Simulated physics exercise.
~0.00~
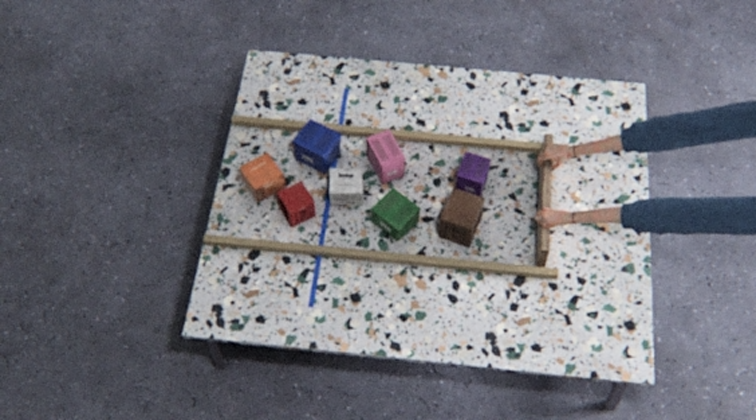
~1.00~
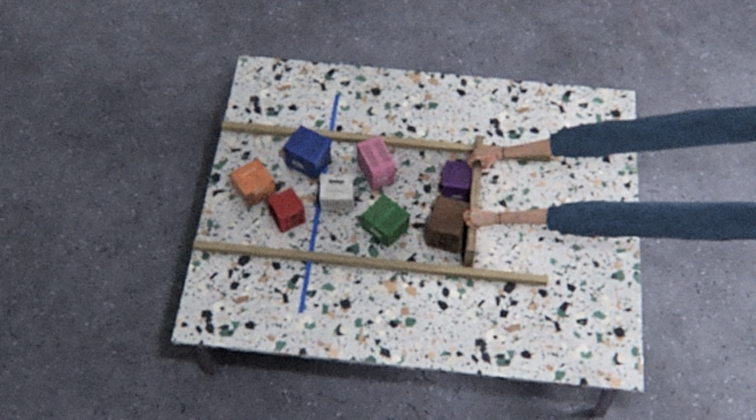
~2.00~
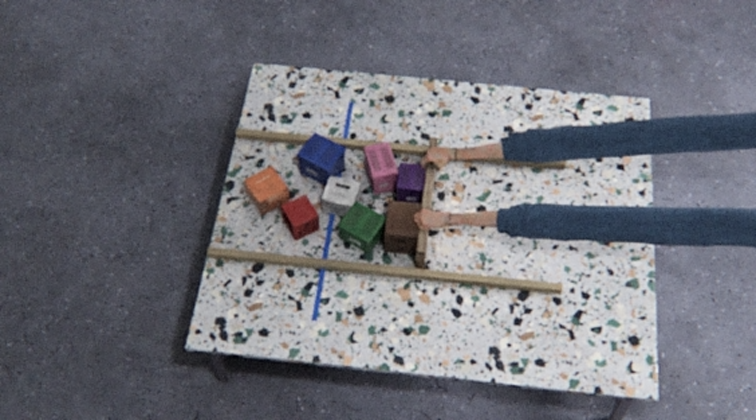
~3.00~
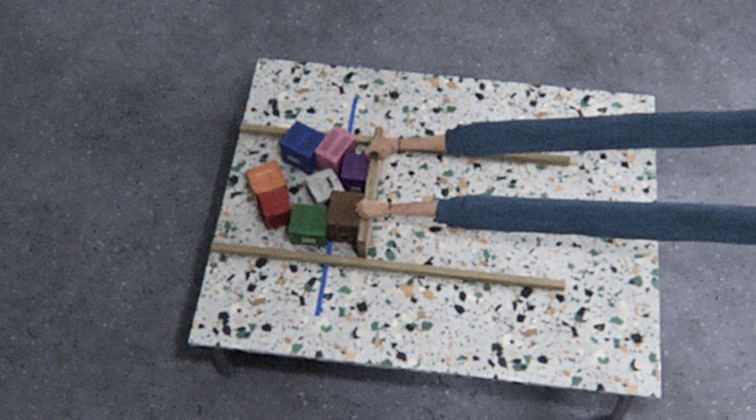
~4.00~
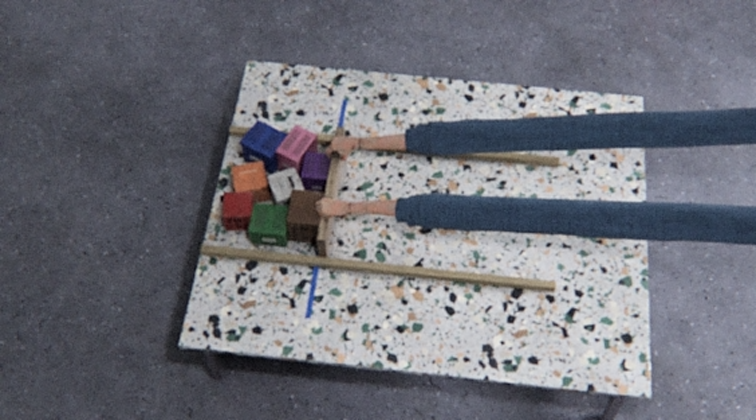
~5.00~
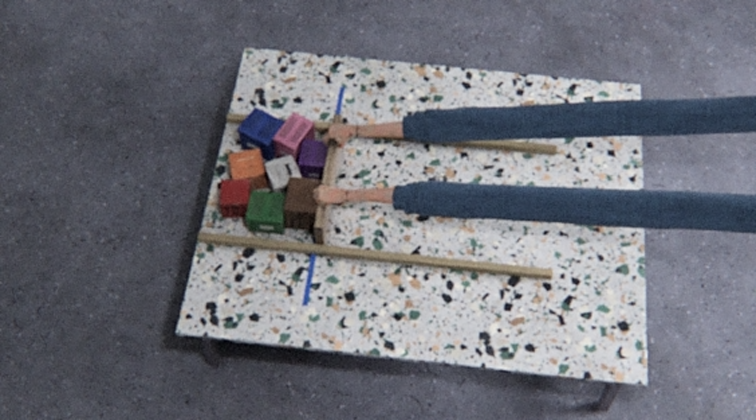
We see two hands push a wooden plank leftward between two rails on a speckled table, gathering eight colourful blocks into a cluster, until the plank halts near the blue tape line with all the blocks still on the table.
